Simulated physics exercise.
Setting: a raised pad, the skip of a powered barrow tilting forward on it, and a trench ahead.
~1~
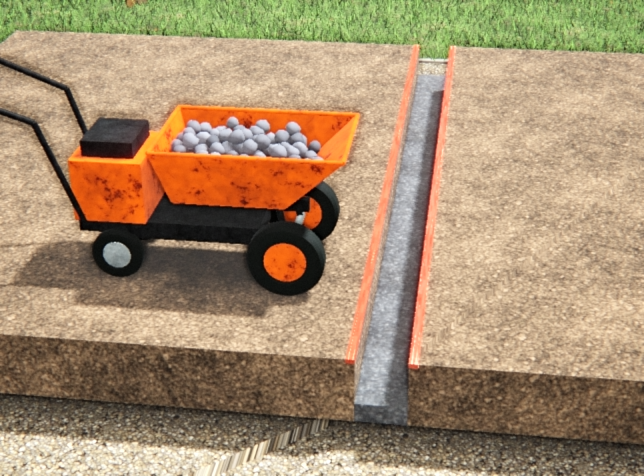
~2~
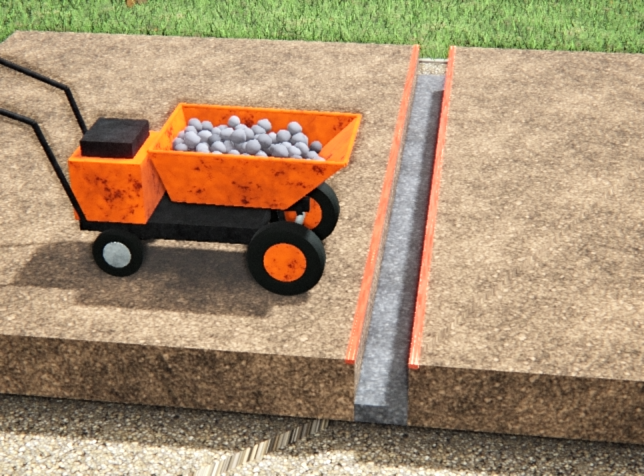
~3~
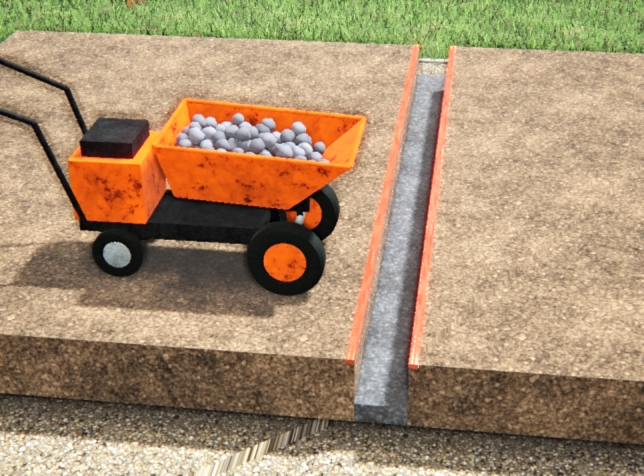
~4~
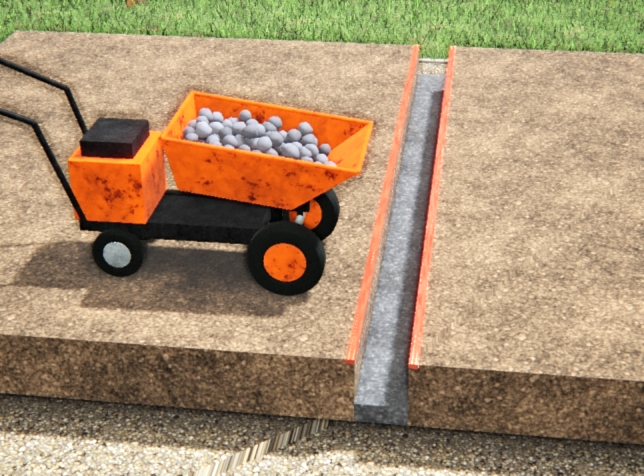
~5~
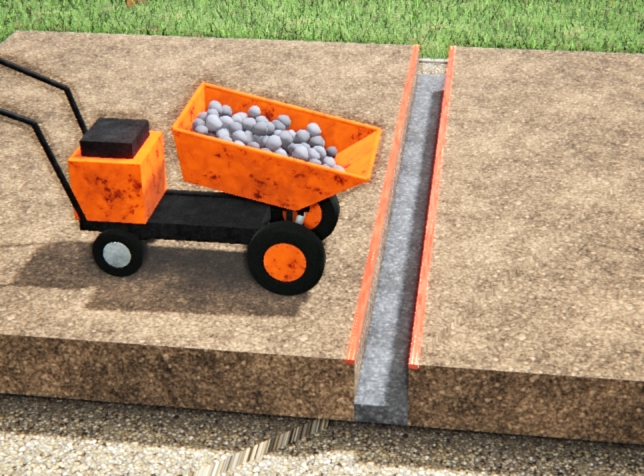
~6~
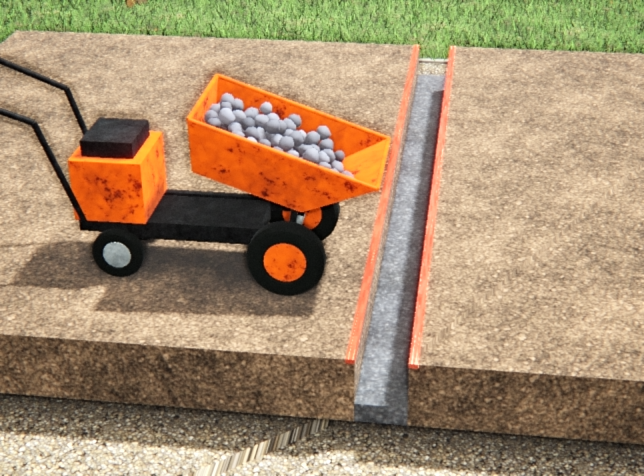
On a raised brown earthen pad with green grass behind and pale gravel along the front, a fixed view looks down from the side. An orange powered barrow with black handles stands at left, its skip loaded with round grey cobbles, left of a narrow grey trench edged in orange-red. The skip starts level, then its rear rises and it tilts steadily forward to the right, while the wheels stay still.
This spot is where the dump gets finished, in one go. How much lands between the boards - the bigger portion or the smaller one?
The minority.
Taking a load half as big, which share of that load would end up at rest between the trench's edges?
30 per cent, roughly.
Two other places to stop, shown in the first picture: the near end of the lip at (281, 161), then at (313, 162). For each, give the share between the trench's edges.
First spot: About 70 percent; second spot: About 60 percent.
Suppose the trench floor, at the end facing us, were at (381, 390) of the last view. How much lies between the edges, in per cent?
Near 10 %.
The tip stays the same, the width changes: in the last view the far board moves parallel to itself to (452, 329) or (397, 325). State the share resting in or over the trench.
In order: 80 per cent, then 0 per cent.
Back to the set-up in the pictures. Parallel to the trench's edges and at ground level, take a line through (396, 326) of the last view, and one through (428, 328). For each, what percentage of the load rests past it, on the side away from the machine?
The first comes to 70 %, the second to 60 %.
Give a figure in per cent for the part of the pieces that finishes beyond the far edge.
65 %.
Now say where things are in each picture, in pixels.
Lip of the skip (343, 164), level; top of the load (227, 150), round cobbles; first edge of the trench (358, 322); far edge (418, 327), the trench under half as wide as the skip, and about as deep as wide, in the first frame.
Lip of the skip (345, 165), level; top of the load (228, 149), in the second frame.
Lip of the skip (350, 168), tipped barely; top of the load (219, 138), in the third frame.
Lip of the skip (357, 173), tipped a little; top of the load (226, 134), in the fourth frame.
Lip of the skip (367, 180), tipped a little; top of the load (223, 135), in the fifth frame.
Lip of the skip (377, 189), tipped clearly; top of the load (235, 129); first edge of the trench (358, 322); far edge (418, 327), in the sixth frame.
Just after the last frame, skip tipped steeply; every one in the skip.
A moment on, skip tipped right over; roughly a third in the skip; just a few in or heaped over the trench; roughly half beyond it; just a few falling.
Further on, skip tipped right over; roughly a quarter in the skip; about a tenth in or heaped over the trench; roughly two thirds beyond it.
When it is over, skip tipped right over; roughly a quarter in the skip; about a tenth in or heaped over the trench; roughly two thirds beyond it.
